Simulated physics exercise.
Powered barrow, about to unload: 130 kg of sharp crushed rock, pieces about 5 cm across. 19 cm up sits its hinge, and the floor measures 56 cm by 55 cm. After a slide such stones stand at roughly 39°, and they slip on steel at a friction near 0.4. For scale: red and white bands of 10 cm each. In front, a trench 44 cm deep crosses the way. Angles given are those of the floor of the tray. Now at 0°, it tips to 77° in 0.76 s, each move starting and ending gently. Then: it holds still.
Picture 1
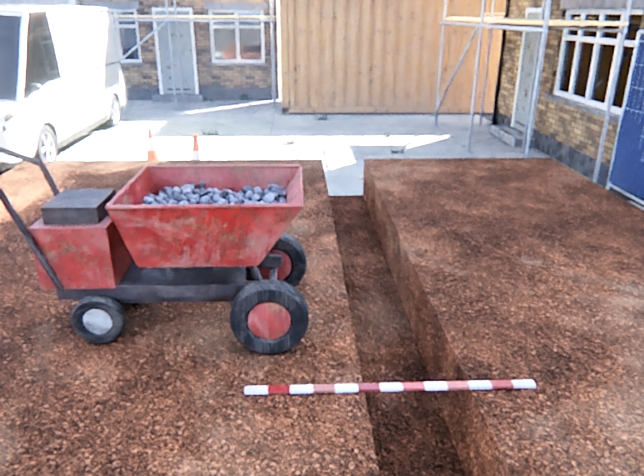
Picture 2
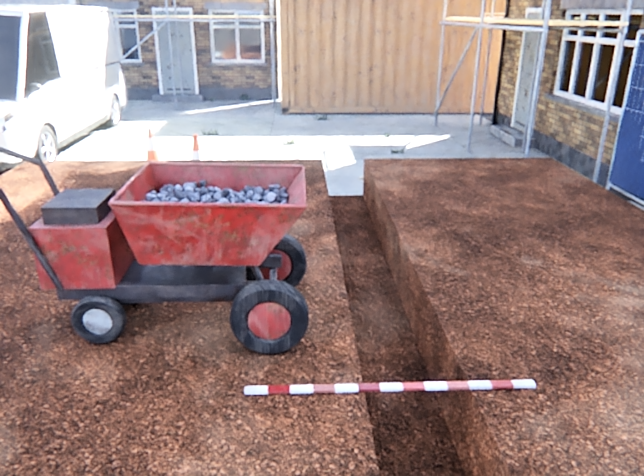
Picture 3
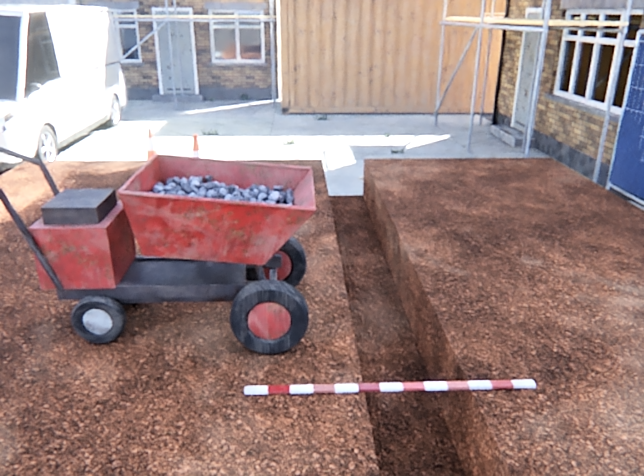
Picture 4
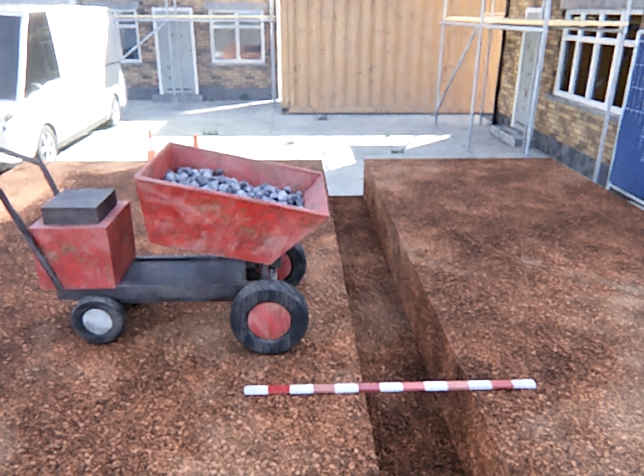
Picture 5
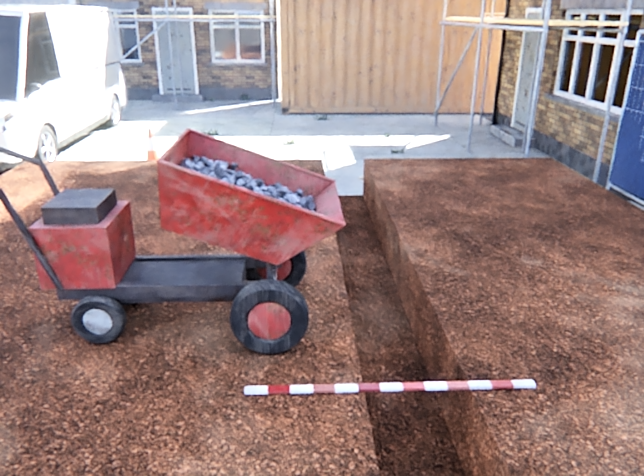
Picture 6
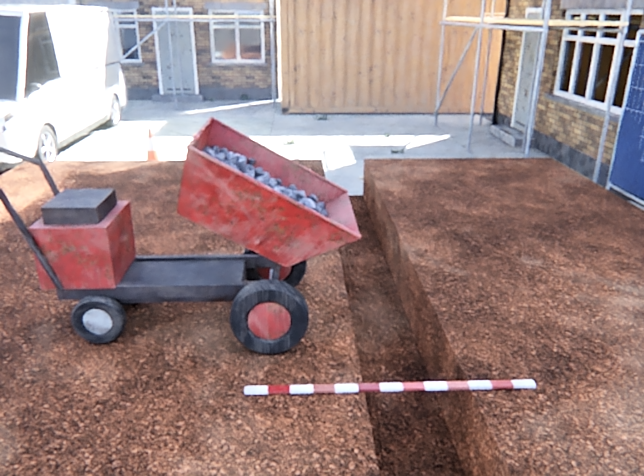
On a building site, a red powered barrow standing beside a trench gradually tilts its tray of grey stones toward the right.
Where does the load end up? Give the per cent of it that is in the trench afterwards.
Some 83 per cent of it.
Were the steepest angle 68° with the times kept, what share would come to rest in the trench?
The trench would hold about 45% of it.
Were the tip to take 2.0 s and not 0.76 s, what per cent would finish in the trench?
It would be near 100 per cent.
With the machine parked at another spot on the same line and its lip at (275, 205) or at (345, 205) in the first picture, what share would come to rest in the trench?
I'd expect close to 100 per cent at the first and 45 per cent at the second.
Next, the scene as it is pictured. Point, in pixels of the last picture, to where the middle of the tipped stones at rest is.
In the last view, about (411, 371).
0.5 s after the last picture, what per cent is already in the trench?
Close to 25 per cent has got there by then.
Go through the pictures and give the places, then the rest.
Lip at (302, 206), floor tilted 0°, highest stones at (246, 192), in the first frame.
Lip at (306, 207), floor tilted 2°, highest stones at (211, 193), in the second frame.
The tray is at 6°, its lip at (315, 210); the top of the load is at (184, 188), in the third frame.
The tray is at 12°, its lip at (329, 216); the top of the load is at (179, 177), in the fourth frame.
Lip at (345, 225), floor tilted 20°, highest stones at (194, 165), in the fifth frame.
Lip at (360, 237), floor tilted 29°, highest stones at (214, 154), in the sixth frame.
Then, 0.2 s after the last picture the floor is at 65°, 100 % in the tray; the foremost stones are at (373, 265).
Then, 0.5 s after the last picture the floor is at 77°, 72 % in the tray, 26 % in the trench, 2 % past the trench; the foremost stones are at (447, 301).
Then, 0.9 s after the last picture the floor is at 77°, 24 % in the tray, 59 % in the trench, 17 % past the trench; the foremost stones are at (553, 318).
Then, 2.8 s after the last picture the floor is at 77°, 0 % in the tray, 83 % in the trench, 17 % past the trench; the foremost stones are at (602, 324).
